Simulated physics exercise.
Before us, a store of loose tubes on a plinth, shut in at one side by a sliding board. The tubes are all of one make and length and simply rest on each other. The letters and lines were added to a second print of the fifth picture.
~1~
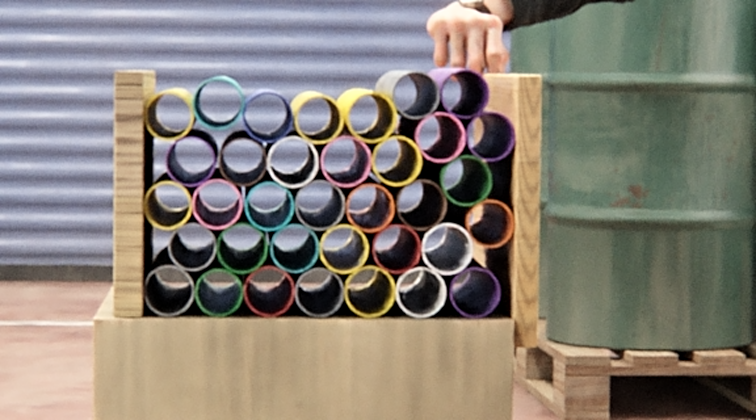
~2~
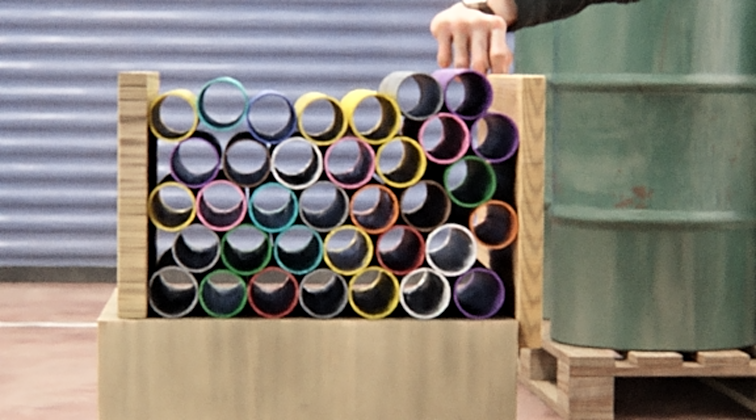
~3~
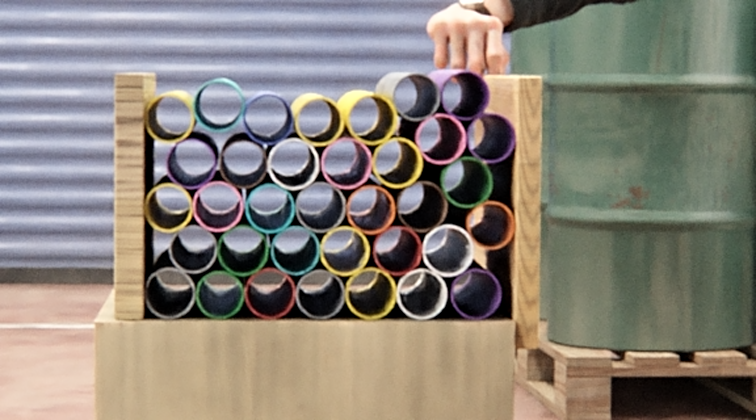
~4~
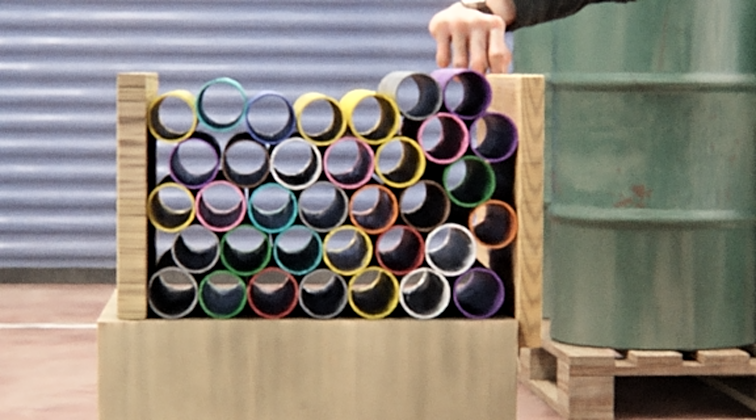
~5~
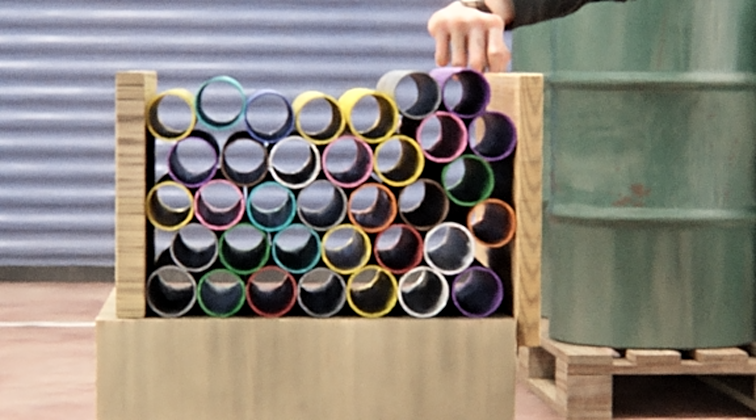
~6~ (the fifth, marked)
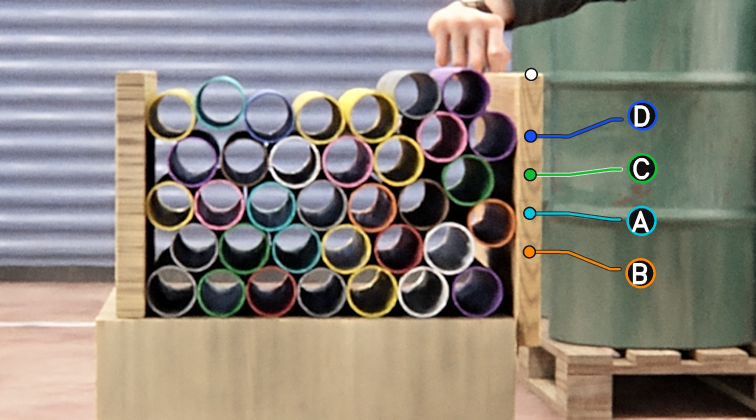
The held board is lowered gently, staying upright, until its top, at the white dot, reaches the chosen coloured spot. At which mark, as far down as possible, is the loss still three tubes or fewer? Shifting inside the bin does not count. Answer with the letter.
Slide it to B.
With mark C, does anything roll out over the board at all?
No.
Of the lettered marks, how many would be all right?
The number is four.
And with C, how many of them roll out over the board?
At C the number is none.
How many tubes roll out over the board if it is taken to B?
At B the number is two.
On the marked copy, A at (530, 213); B at (529, 251); C at (530, 174); D at (531, 136); the white dot at (531, 74).
Following B. Soon after the start, top of the board (518, 154).
Later, top of the board (517, 247).
In the end, top of the board (517, 251), two out over the board.
As for the rest, A two out over the board; C none out over the board; D none out over the board.
